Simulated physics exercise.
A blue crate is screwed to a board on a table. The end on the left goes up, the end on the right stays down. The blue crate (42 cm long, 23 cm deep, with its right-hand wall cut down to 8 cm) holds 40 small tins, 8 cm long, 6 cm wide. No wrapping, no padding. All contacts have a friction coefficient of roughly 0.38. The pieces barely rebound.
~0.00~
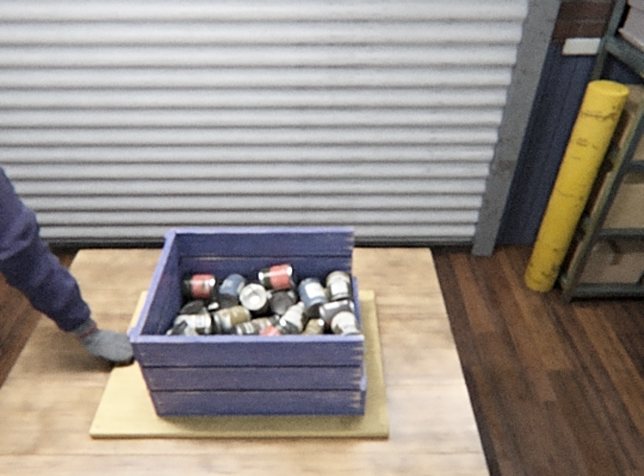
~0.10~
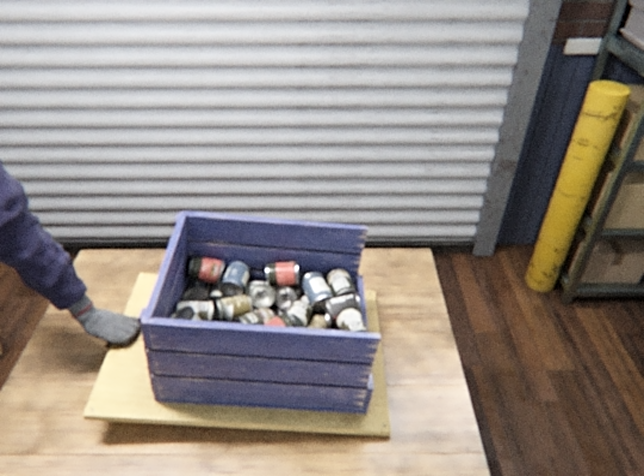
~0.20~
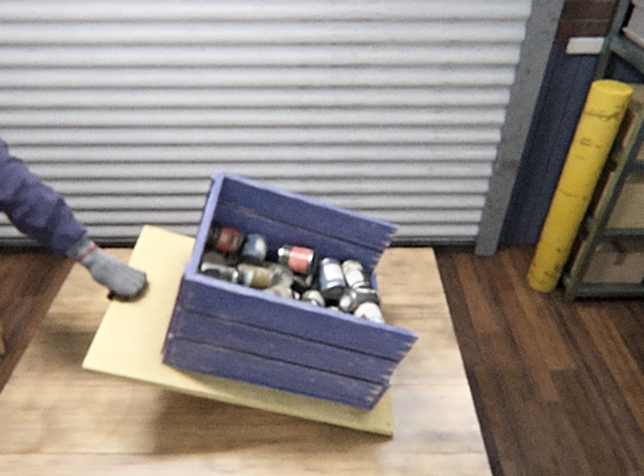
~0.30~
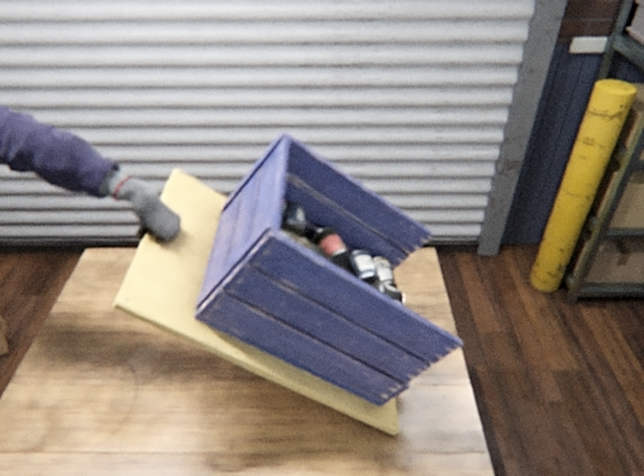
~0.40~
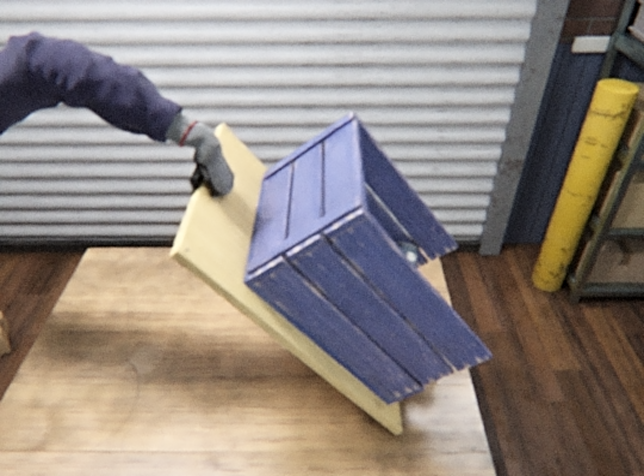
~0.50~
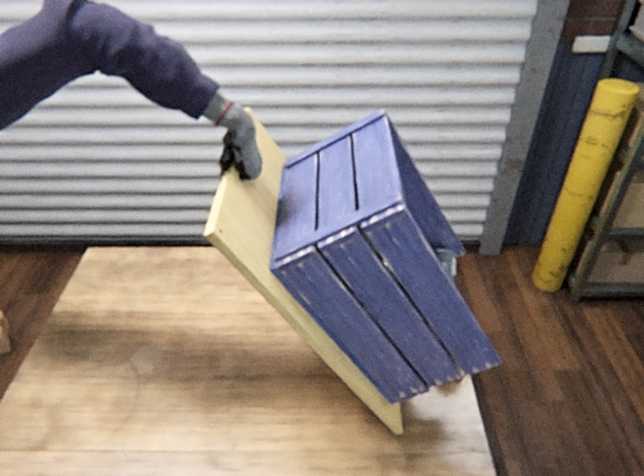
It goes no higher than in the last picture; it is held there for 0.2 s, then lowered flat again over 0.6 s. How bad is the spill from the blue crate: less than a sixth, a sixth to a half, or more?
It sheds over half of them.
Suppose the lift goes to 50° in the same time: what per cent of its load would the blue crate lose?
In that case blue crate 40 per cent.
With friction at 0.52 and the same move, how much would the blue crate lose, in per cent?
Then blue crate 60 per cent.
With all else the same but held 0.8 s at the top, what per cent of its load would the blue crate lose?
In that case blue crate 60 per cent.
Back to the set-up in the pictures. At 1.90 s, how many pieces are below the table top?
About 20.
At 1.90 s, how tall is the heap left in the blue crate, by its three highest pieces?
Roughly 11 cm high.
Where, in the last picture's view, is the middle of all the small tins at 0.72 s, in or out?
Around (423, 312).
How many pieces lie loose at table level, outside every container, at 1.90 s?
Roughly 4.
After 0.72 s, tilt 59°; blue crate 24 in, 16 out.
After 1.01 s, tilt 28°; blue crate 16 in, 24 out.
After 1.40 s, tilt 0°; blue crate 16 in, 24 out.
Outcome (at 1.90 s), blue crate 16 in, 24 out. Asked share, 24 of 40, 60 per cent.
